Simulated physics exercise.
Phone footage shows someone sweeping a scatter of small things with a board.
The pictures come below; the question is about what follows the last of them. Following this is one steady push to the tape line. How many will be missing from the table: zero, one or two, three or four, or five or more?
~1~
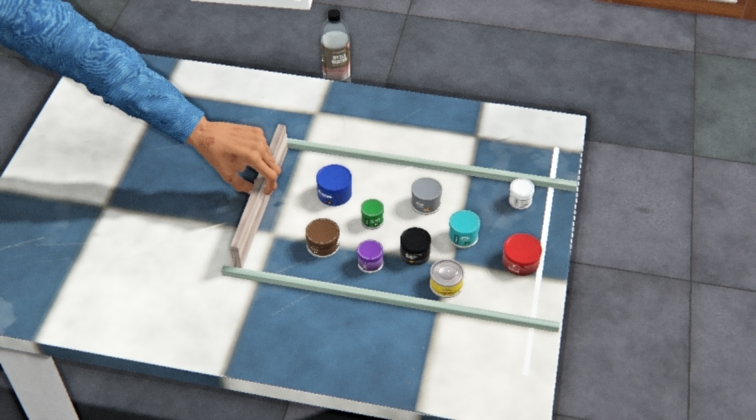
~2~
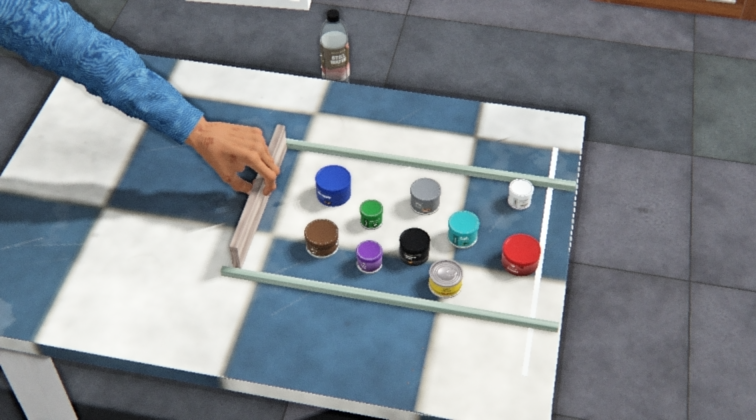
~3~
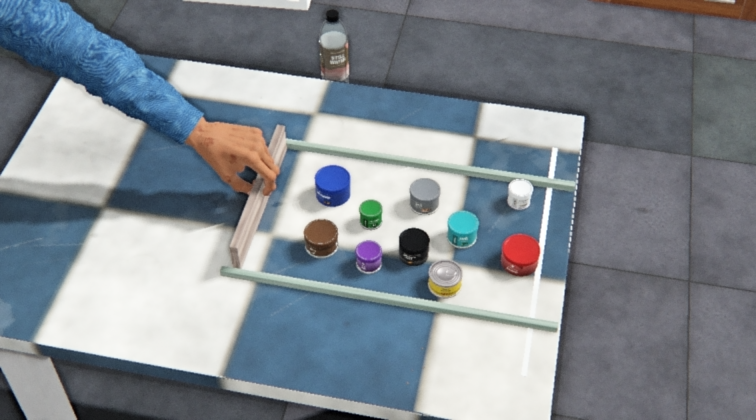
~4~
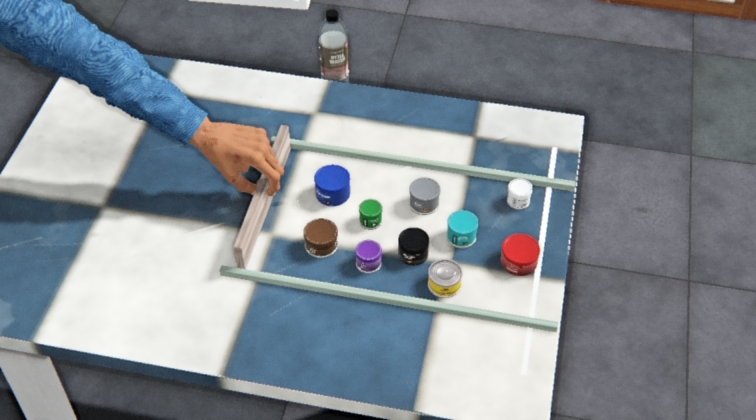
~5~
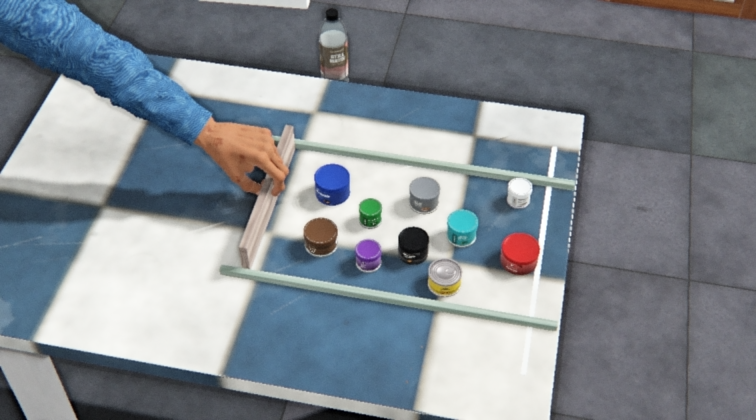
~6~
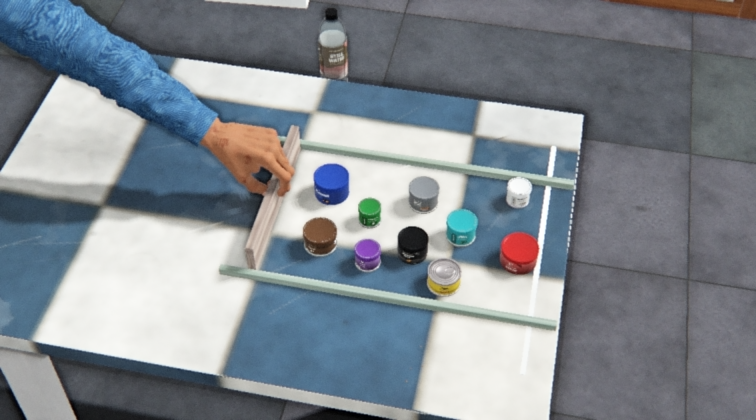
I expect five or more pieces to come off the table.
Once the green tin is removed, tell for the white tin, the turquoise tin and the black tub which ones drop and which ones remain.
White tin: Still there; turquoise tin: Still there; black tub: Over the edge.
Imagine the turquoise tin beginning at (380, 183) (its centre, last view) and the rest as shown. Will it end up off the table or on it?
From that start, the object then is safe.
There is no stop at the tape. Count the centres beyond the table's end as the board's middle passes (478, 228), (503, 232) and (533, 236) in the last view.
First 0, next 1, last 5.
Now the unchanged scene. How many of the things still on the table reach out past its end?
The answer comes to 2.
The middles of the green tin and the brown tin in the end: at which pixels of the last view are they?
In the last picture, roughly (552, 244) and (554, 277).
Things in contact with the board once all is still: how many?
The count in contact is 5.
Early on, none off yet; red tub at rest near (519, 254); white tin at rest near (519, 193); turquoise tin at rest near (461, 228).
A while later, none off yet; red tub at rest near (519, 254); white tin at rest near (519, 193); turquoise tin at rest near (463, 227).
Further along, none off yet; red tub travelled about its own width near (567, 254); white tin travelled about its own width near (550, 188); turquoise tin travelled well along near (531, 237).
Finally, the number that fall off is five or more; lost, grey tin, black tub, yellow tin, turquoise tin and red tub.
